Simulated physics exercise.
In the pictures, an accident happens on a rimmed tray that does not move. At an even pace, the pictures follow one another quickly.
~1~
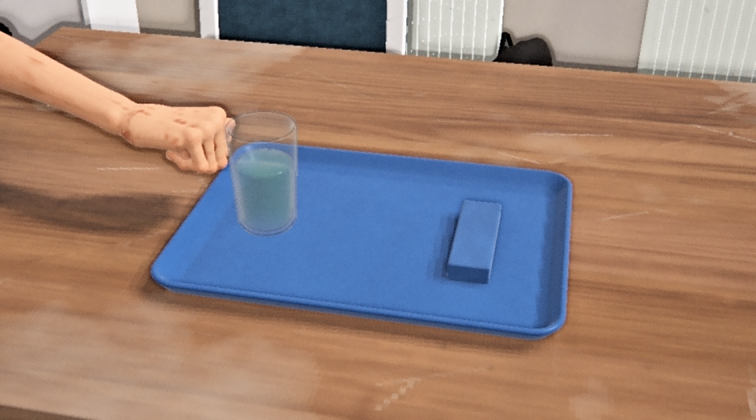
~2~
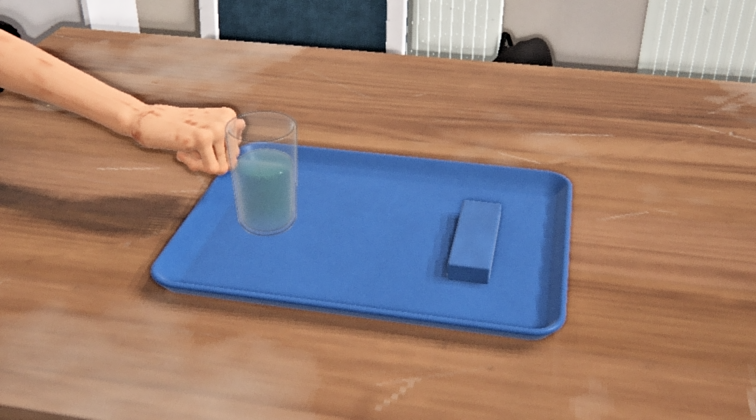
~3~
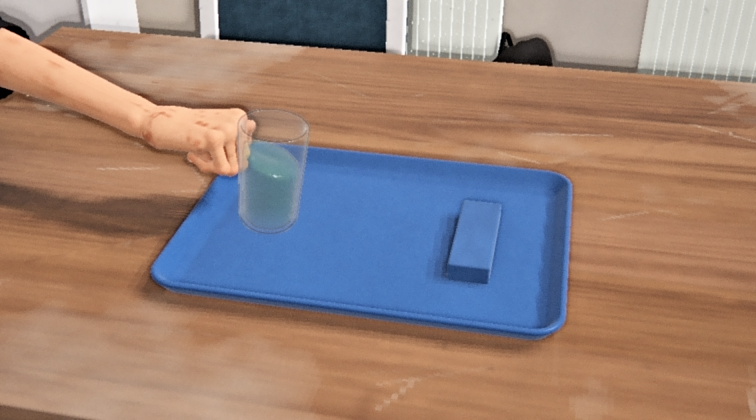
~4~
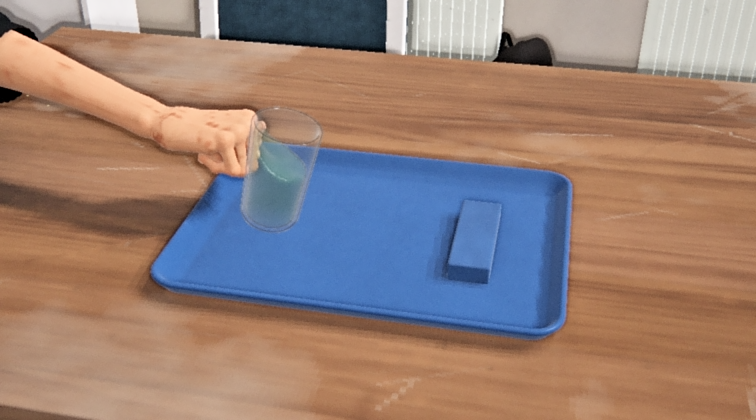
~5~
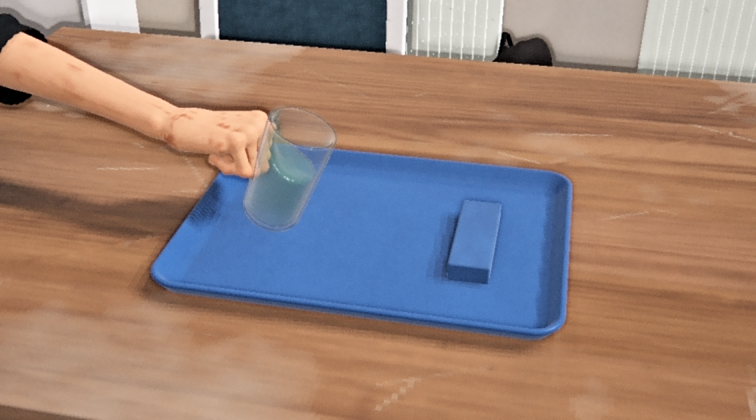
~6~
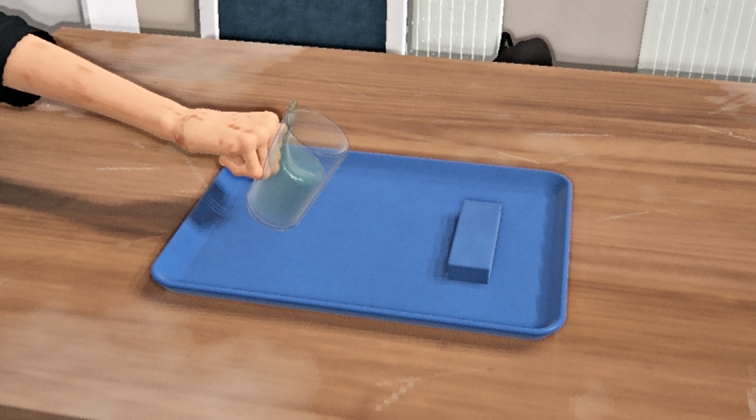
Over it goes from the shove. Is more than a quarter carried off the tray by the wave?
No.
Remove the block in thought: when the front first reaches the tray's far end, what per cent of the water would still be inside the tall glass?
Tall glass content at that instant: ~ 65 per cent.
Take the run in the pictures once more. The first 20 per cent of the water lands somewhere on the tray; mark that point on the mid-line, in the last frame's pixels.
Roughly at pixel (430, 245) in the last picture.
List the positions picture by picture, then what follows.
Tilt 0°; right rim (293, 131); surface from (238, 157) to (293, 162); the tray's far rim is at (566, 245); a block is fixed to the tray further along, in the first picture.
Tilt 0°; right rim (294, 131); surface from (238, 157) to (293, 162), in the second picture.
Tilt 7°; right rim (306, 134); surface from (246, 141) to (297, 165), in the third picture.
Tilt 13°; right rim (319, 137); surface from (257, 124) to (308, 171), in the fourth picture.
Tilt 21°; right rim (333, 143); surface from (262, 152) to (316, 172), in the fifth picture.
Tilt 28°; right rim (346, 151); surface from (270, 159) to (325, 171); 1 per cent is over the edge, in the sixth picture.
A moment on, the tall glass lies on its side and 99 per cent is in the glass, 0 on the tray and 1 above or beyond its rim.
Next, the tall glass lies on its side and 52 per cent is in the glass, 34 on the tray and 14 above or beyond its rim.
Then the tall glass lies on its side and 28 per cent is in the glass, 48 on the tray and 25 above or beyond its rim.
Later the tall glass lies on its side and 15 per cent is in the glass, 70 on the tray and 15 above or beyond its rim.
Finally, 86 per cent is held by tray and glass, 14 is off the tray.
